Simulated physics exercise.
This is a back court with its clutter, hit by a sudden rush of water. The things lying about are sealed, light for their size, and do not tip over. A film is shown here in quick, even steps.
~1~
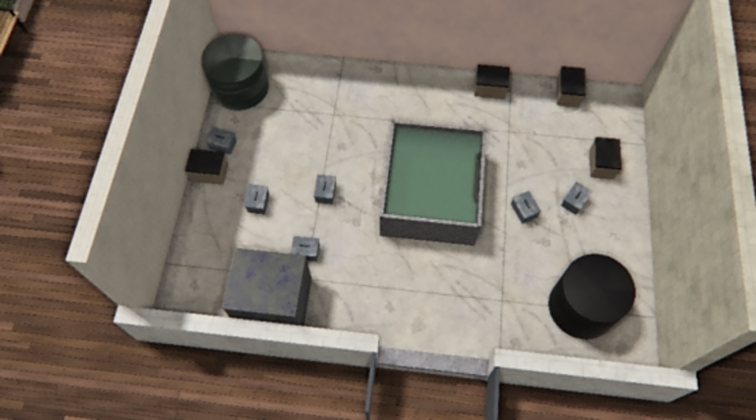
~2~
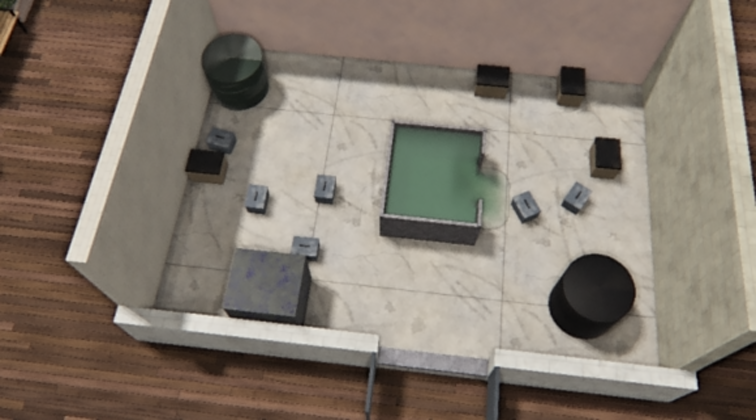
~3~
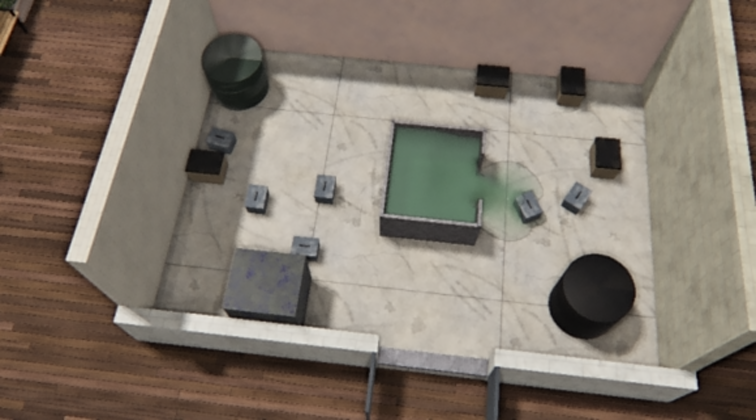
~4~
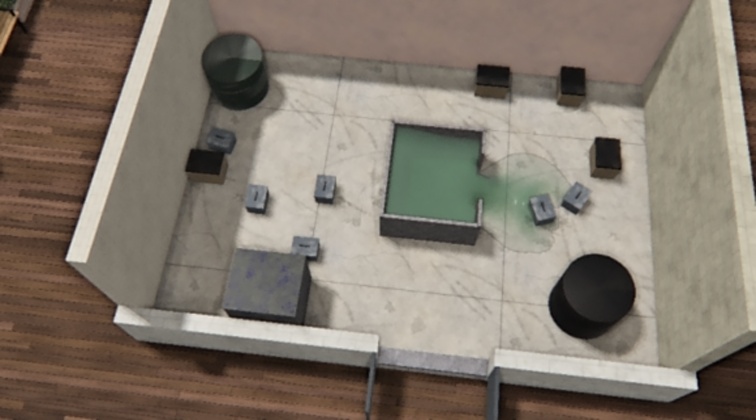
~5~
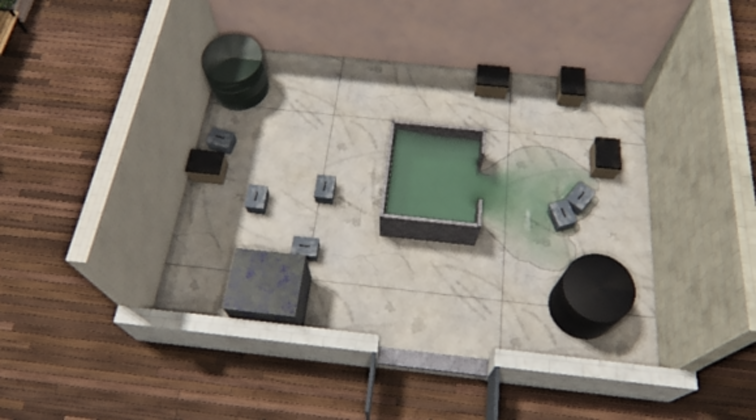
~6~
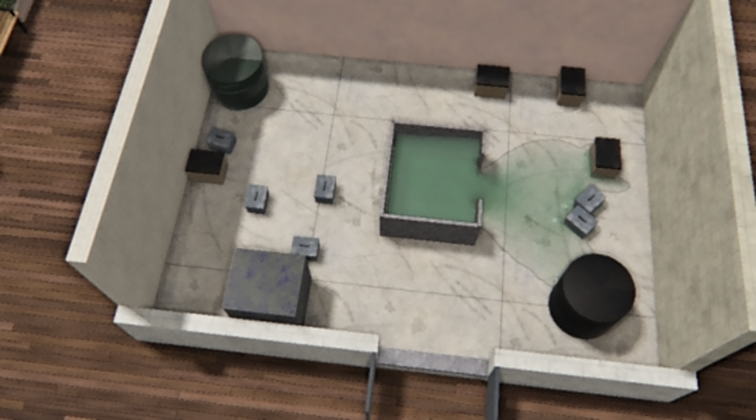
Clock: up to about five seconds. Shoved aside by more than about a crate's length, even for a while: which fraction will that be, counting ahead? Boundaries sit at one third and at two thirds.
The portion moved well away stays in the middle third.
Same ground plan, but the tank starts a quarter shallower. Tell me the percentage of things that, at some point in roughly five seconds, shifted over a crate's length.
30 in a hundred, or close to it.
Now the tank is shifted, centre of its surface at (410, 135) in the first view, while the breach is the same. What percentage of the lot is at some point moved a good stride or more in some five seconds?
I reckon around 30 percent of them.
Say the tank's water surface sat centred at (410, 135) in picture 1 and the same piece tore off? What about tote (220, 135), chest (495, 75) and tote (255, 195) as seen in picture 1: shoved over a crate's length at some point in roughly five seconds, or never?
First never went far, then never went far, then never went far.
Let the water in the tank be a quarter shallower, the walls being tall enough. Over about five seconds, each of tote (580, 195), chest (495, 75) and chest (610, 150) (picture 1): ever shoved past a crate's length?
As asked: Went the distance, fell short, went the distance.
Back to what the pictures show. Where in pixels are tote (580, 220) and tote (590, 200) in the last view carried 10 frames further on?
The first should be near (640, 284), the second near (640, 224).
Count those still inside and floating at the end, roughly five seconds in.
I get 1.
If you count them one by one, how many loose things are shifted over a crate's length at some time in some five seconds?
Result - 4.
A moment on, 2 of 10 are well off their spots; 0 afloat.
Next, 3 of 10 are well off their spots; 3 afloat.
Later, 4 of 10 are well off their spots; 3 afloat.
In the end, 4 of 10 are well off their spots, and 4 have been at some point; 1 afloat.
